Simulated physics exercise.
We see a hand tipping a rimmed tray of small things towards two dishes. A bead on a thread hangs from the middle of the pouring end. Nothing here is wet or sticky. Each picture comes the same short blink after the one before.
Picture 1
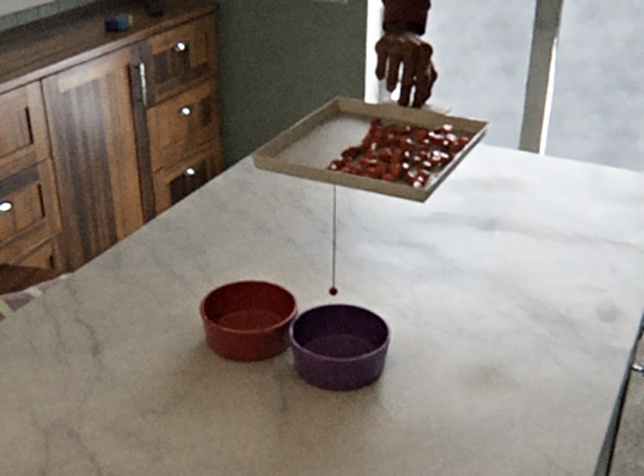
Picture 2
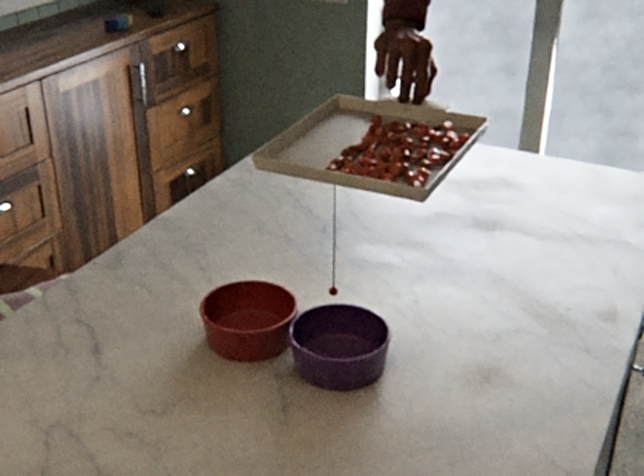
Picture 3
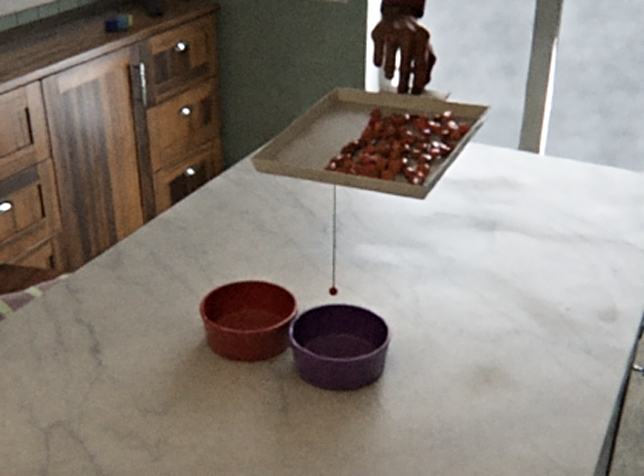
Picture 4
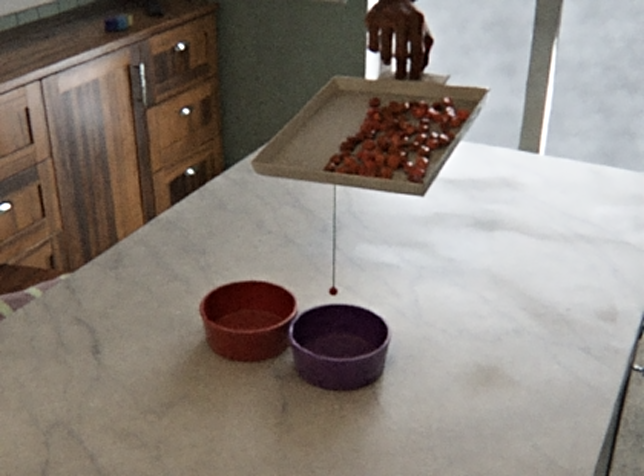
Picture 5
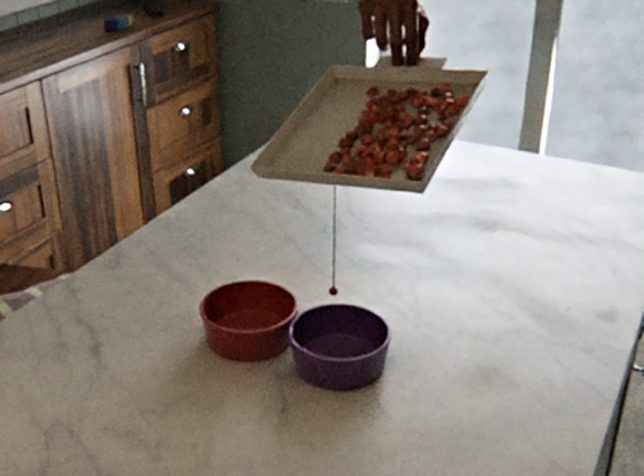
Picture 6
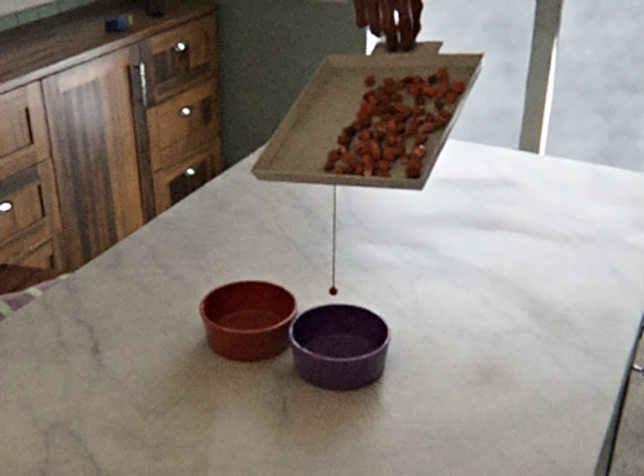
The clip shows a hand holding a rimmed tray of small reddish pieces above a red dish and a purple dish on a marble surface; the hand rises, then the tray gradually tilts towards the dishes while a bead hangs still.
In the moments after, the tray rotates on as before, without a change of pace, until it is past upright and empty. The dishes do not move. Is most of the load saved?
Together they catch over half.
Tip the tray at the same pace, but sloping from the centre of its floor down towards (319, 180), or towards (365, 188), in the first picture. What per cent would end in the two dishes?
Near 90 % and 50 %.
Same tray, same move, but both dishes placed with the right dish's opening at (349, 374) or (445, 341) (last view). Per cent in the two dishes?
First some 0, then 10 per cent.
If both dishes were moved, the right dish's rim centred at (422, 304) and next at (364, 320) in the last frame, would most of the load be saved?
At the first place below a half, at the second above a half.
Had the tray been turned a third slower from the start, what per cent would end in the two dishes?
It comes to 70 per cent or so.
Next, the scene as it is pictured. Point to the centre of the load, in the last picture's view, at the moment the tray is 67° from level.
At about (305, 166).
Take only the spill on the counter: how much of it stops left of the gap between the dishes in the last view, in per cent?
It comes to 90 per cent or so.
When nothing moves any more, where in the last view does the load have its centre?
Near (249, 326).
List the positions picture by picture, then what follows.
Corners of the pouring end near (256, 154) and (424, 188), level; middle of the load near (404, 151), bits of crushed brick; left dish near (224, 342); right dish near (318, 370); bead on its thread near (334, 291), in the first picture.
Corners of the pouring end near (256, 155) and (424, 187), level; middle of the load near (404, 149), in the second picture.
Corners of the pouring end near (255, 157) and (423, 185), tipped barely, lowest at the left corner; middle of the load near (403, 144), in the third picture.
Corners of the pouring end near (254, 161) and (422, 183), tipped a little, lowest at the left corner; middle of the load near (403, 135), in the fourth picture.
Corners of the pouring end near (254, 165) and (420, 180), tipped clearly, lowest at the left corner; middle of the load near (401, 127), in the fifth picture.
Corners of the pouring end near (254, 168) and (419, 178), tipped clearly, lowest at the left corner; middle of the load near (399, 119); left dish near (224, 342); right dish near (318, 370), in the sixth picture.
Shortly afterwards, tray tipped steeply; all but a few on the tray; a little in the air.
Next, tray tipped past a quarter turn; a little on the tray; a little in the right dish; near half in the left dish; a little outside both; near a quarter in the air.
Some moments later, tray tipped past a quarter turn; a little in the right dish; near two thirds in the left dish; near a quarter outside both.
In the end, tray tipped past a quarter turn; a little in the right dish; near two thirds in the left dish; near a quarter outside both.
